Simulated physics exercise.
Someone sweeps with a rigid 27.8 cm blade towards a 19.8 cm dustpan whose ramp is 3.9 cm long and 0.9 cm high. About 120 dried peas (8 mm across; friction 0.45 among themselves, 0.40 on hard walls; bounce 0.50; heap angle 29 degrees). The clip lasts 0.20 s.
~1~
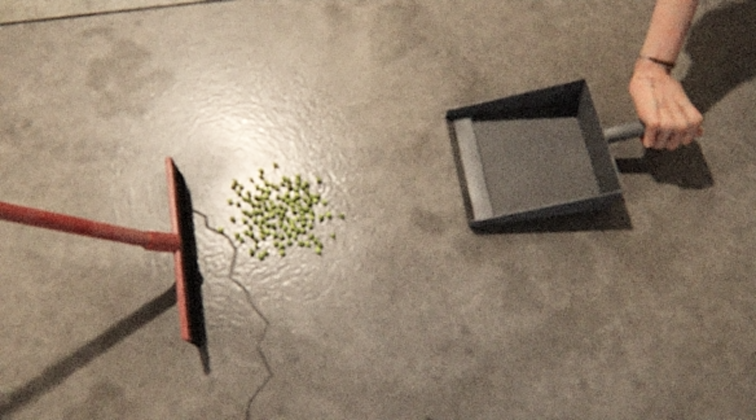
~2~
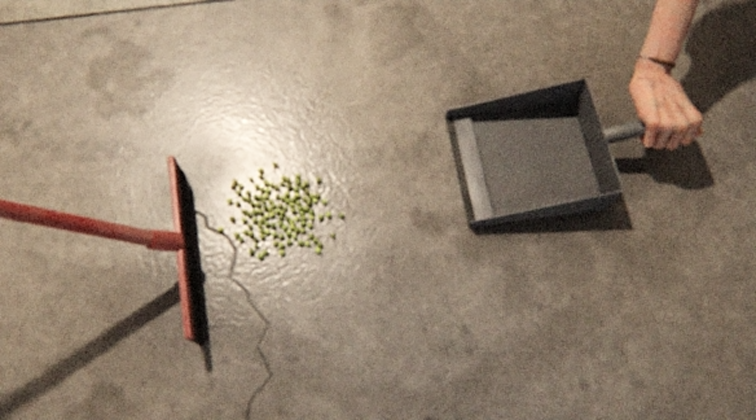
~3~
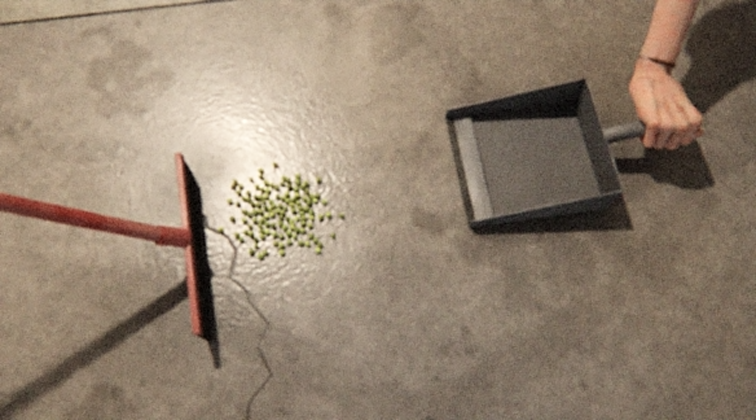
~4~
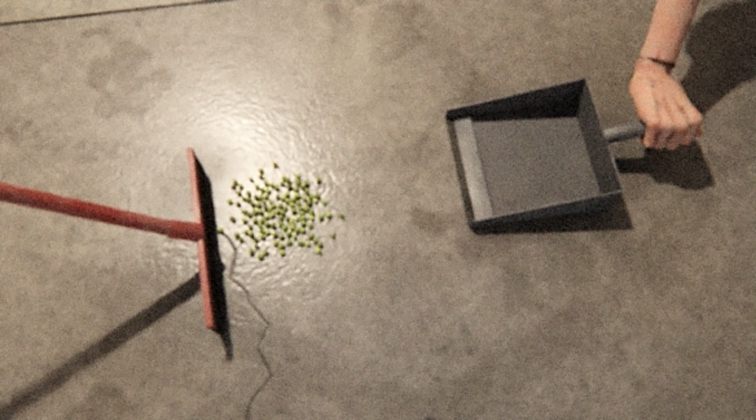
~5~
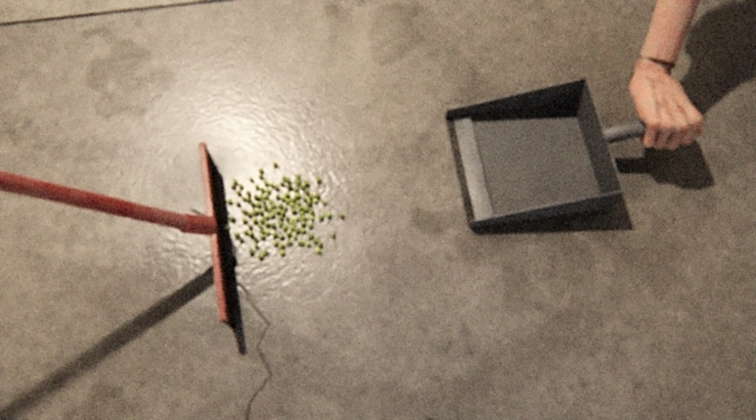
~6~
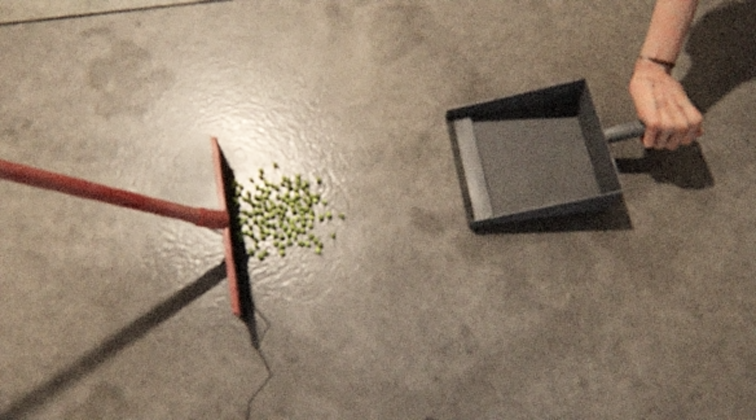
On a grey concrete floor with a thin crack, a red-handled sweeping blade stands left of a scattered heap of green peas, while a hand holds a dark dustpan still at the right. The blade slides a short way rightward, reaching the heap's left edge and nudging a few peas.
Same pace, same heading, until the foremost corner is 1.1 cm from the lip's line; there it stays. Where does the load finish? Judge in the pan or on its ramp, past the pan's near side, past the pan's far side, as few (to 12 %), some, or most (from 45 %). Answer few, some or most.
In the pan or on its ramp: Some; past the pan's near side: Few; past the pan's far side: Some.
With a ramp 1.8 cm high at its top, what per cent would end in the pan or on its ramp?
In that case some 20 per cent.
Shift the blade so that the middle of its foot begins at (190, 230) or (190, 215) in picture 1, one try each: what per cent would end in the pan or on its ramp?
About 30 and 20 per cent.
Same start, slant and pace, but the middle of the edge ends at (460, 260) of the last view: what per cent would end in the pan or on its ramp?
Some 5 per cent.
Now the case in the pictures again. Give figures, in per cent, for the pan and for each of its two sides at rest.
Pan 25; near side 5; far side 25.
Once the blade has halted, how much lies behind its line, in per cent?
Roughly 5 per cent.
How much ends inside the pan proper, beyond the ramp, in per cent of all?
About 0 per cent.
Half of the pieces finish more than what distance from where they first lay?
Roughly 32 cm.
Then, 0.36 s after the last picture, middle of the blade 20 cm from the lip; 0 % over the lip, far side 0 %, near side 5 %.
Then, 0.61 s after the last picture, middle of the blade 9 cm from the lip; 0 % over the lip, far side 15 %, near side 5 %.
Then, 0.96 s after the last picture, middle of the blade 2 cm from the lip; 30 % over the lip, far side 25 %, near side 5 %.
In the end, pan 25 %, near side 5 %, far side 25 %, in front of the lip or behind the blade 45 %.
